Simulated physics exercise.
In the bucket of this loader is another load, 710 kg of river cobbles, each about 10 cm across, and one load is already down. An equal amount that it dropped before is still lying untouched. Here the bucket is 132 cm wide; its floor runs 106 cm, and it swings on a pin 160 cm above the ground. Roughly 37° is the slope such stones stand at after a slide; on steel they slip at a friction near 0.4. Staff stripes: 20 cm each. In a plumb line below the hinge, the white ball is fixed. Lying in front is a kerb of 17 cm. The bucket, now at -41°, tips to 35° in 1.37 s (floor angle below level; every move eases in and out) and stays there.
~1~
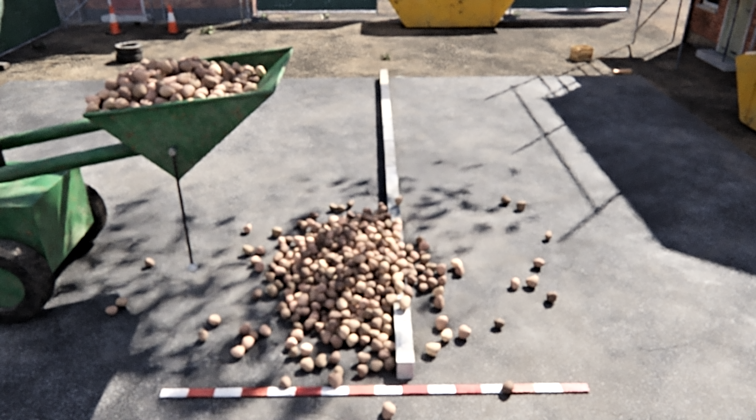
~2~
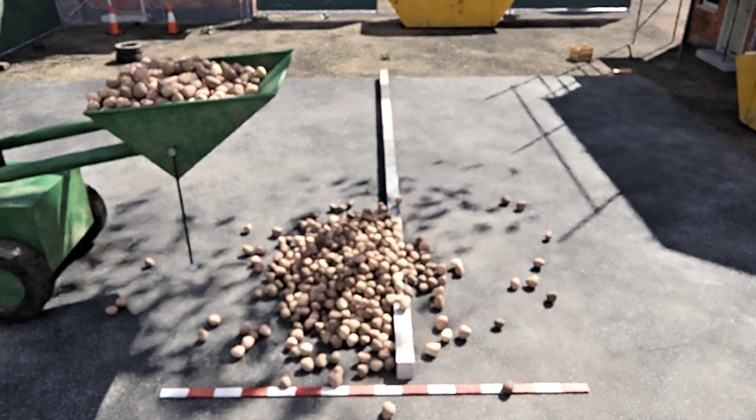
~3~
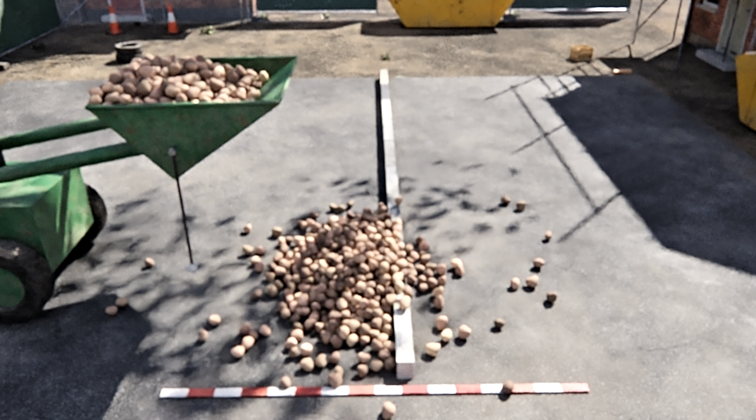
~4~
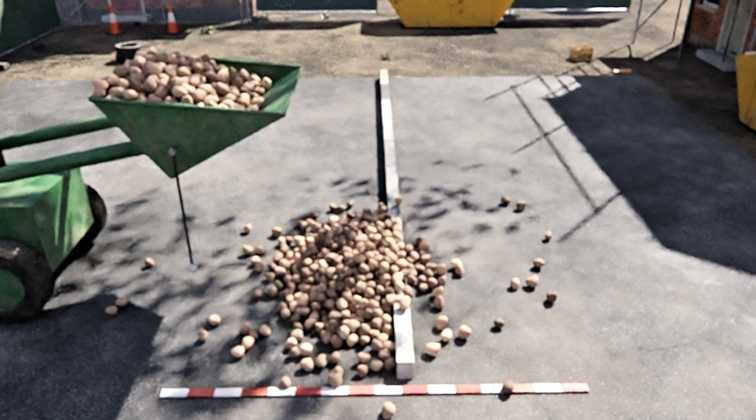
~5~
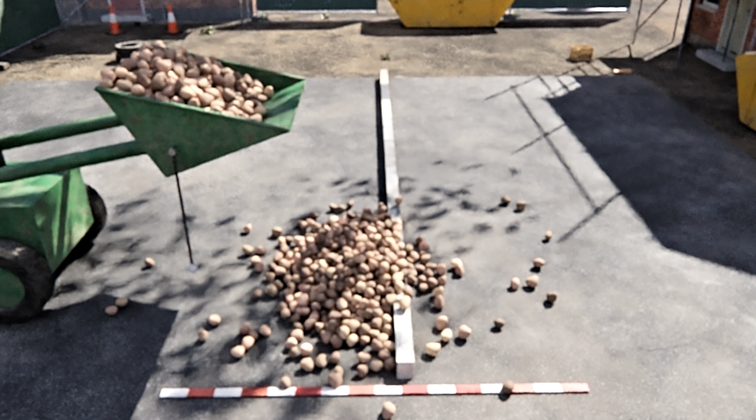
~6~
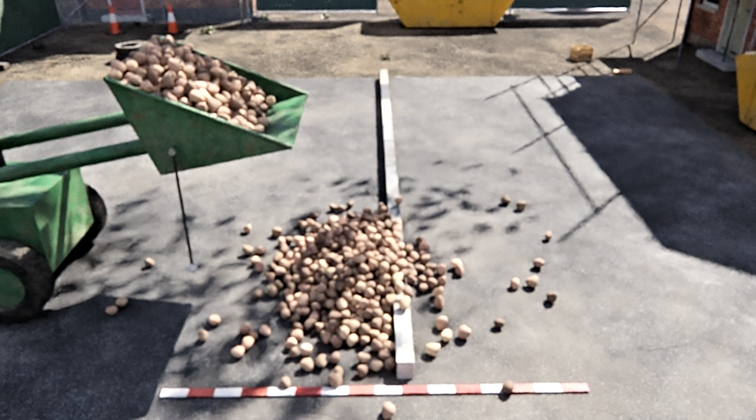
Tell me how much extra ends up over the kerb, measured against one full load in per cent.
The extra comes to about 6 percent of a load.
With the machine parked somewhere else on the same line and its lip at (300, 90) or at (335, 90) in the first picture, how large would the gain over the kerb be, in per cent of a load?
Around 25 percent, then around 60 percent.
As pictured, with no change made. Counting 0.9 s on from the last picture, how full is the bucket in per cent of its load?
55 %.
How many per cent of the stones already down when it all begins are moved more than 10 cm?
Some 20 percent, give or take.
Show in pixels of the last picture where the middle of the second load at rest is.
They end up centred around (332, 256).
Then, 0.4 s after the last picture the floor is at 23°; in per cent of one load, 100 in the bucket, 94 on this side of the kerb, 6 over the kerb; the foremost stones are at (526, 257).
Then, 0.9 s after the last picture the floor is at 35°; in per cent of one load, 55 in the bucket, 140 on this side of the kerb, 6 over the kerb; the foremost stones are at (526, 257).
Then, 1.2 s after the last picture the floor is at 35°; in per cent of one load, 19 in the bucket, 175 on this side of the kerb, 7 over the kerb; the foremost stones are at (526, 257).
Then, 4.1 s after the last picture the floor is at 35°; in per cent of one load, 0 in the bucket, 189 on this side of the kerb, 12 over the kerb; the foremost stones are at (531, 248). Net gain over the kerb, 6.
